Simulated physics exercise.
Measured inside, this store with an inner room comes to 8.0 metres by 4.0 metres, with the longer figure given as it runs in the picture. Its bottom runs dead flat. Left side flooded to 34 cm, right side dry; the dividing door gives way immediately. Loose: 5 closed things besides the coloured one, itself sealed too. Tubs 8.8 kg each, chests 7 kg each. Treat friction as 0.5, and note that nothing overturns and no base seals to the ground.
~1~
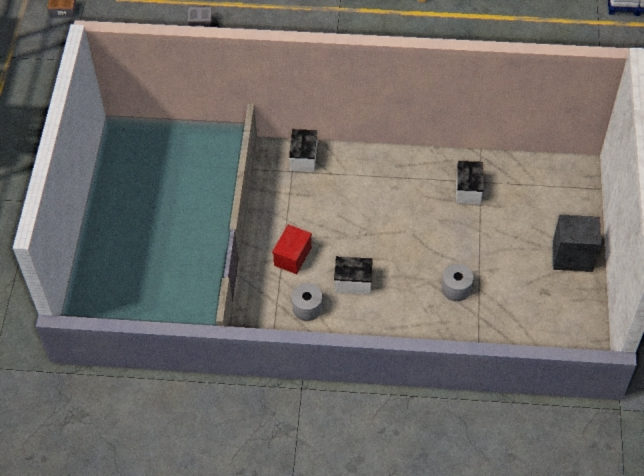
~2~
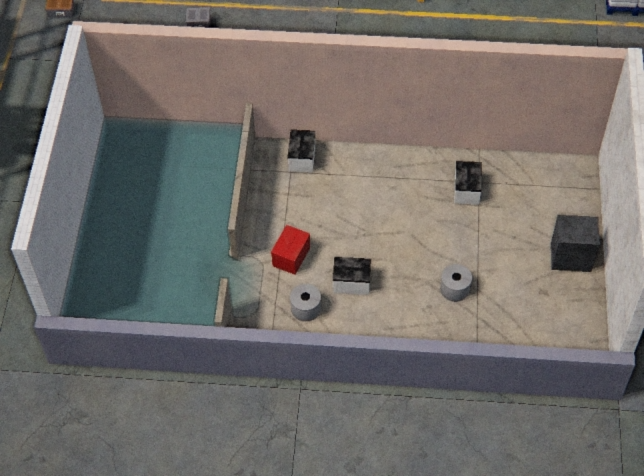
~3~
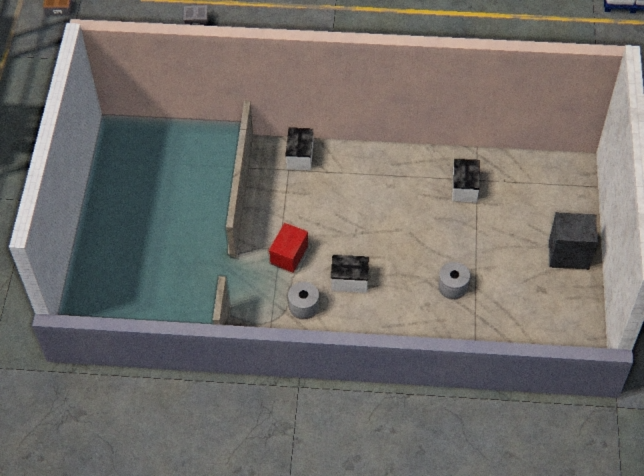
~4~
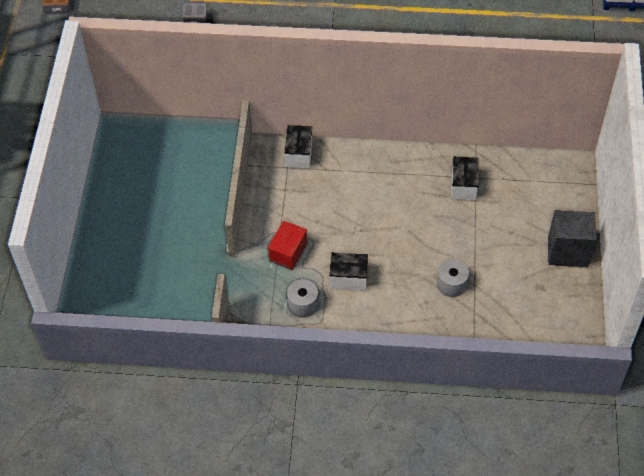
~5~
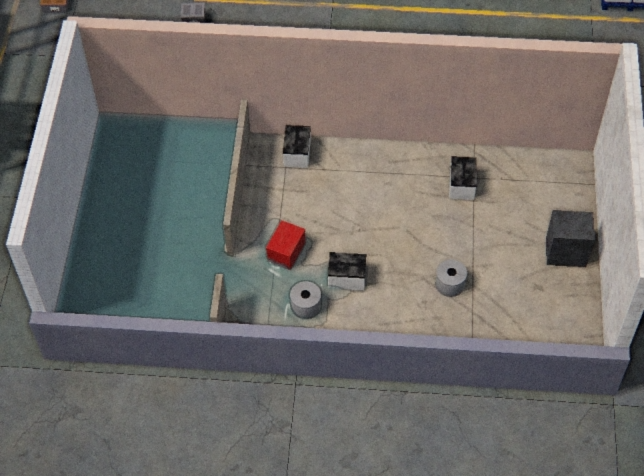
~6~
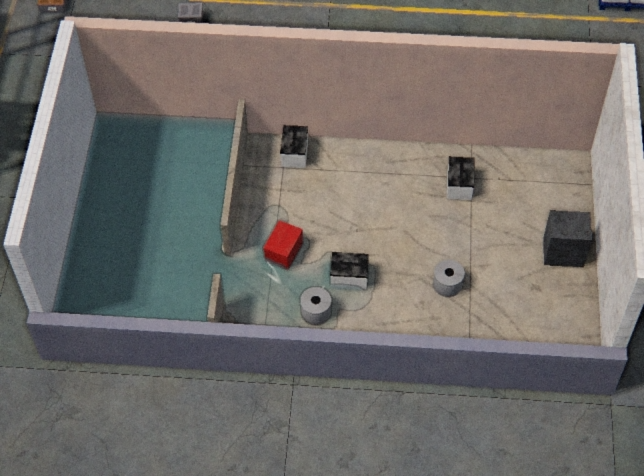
In the video, a gap opens in the partition of a walled enclosure, and water spreads from the left side around a red box onto the dry floor, where a nearby gray cylinder shifts slightly to the right.
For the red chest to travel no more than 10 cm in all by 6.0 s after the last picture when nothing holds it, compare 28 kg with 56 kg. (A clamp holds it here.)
Just heavy does the trick.
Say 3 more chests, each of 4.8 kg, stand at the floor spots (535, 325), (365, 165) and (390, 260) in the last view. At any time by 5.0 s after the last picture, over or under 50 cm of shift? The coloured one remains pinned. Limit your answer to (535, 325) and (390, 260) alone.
In turn: Past it, past it.
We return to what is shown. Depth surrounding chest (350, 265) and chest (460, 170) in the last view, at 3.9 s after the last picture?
About 3 and 2 cm.
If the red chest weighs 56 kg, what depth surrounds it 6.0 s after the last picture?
About 5 cm.
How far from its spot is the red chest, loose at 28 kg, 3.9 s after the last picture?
Displacement near 30 cm.
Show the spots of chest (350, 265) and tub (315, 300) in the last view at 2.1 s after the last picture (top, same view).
Estimated pixels: (449, 233) and (539, 331).
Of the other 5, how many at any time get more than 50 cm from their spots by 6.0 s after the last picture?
Counting them up, I find 4.
Then, 0.4 s after the last picture the red chest would be 12 cm from its start with 28 kg and 0 cm from its start with 56 kg; 7 cm of water round it then.
Then, 2.1 s after the last picture the red chest would be 26 cm from its start with 28 kg and 0 cm from its start with 56 kg; 7 cm of water round it then.
Then, 3.9 s after the last picture the red chest would be 26 cm from its start with 28 kg and 0 cm from its start with 56 kg; 7 cm of water round it then.
Then, 6.0 s after the last picture the red chest would be 26 cm from its start with 28 kg and 0 cm from its start with 56 kg; 5 cm of water round it then.
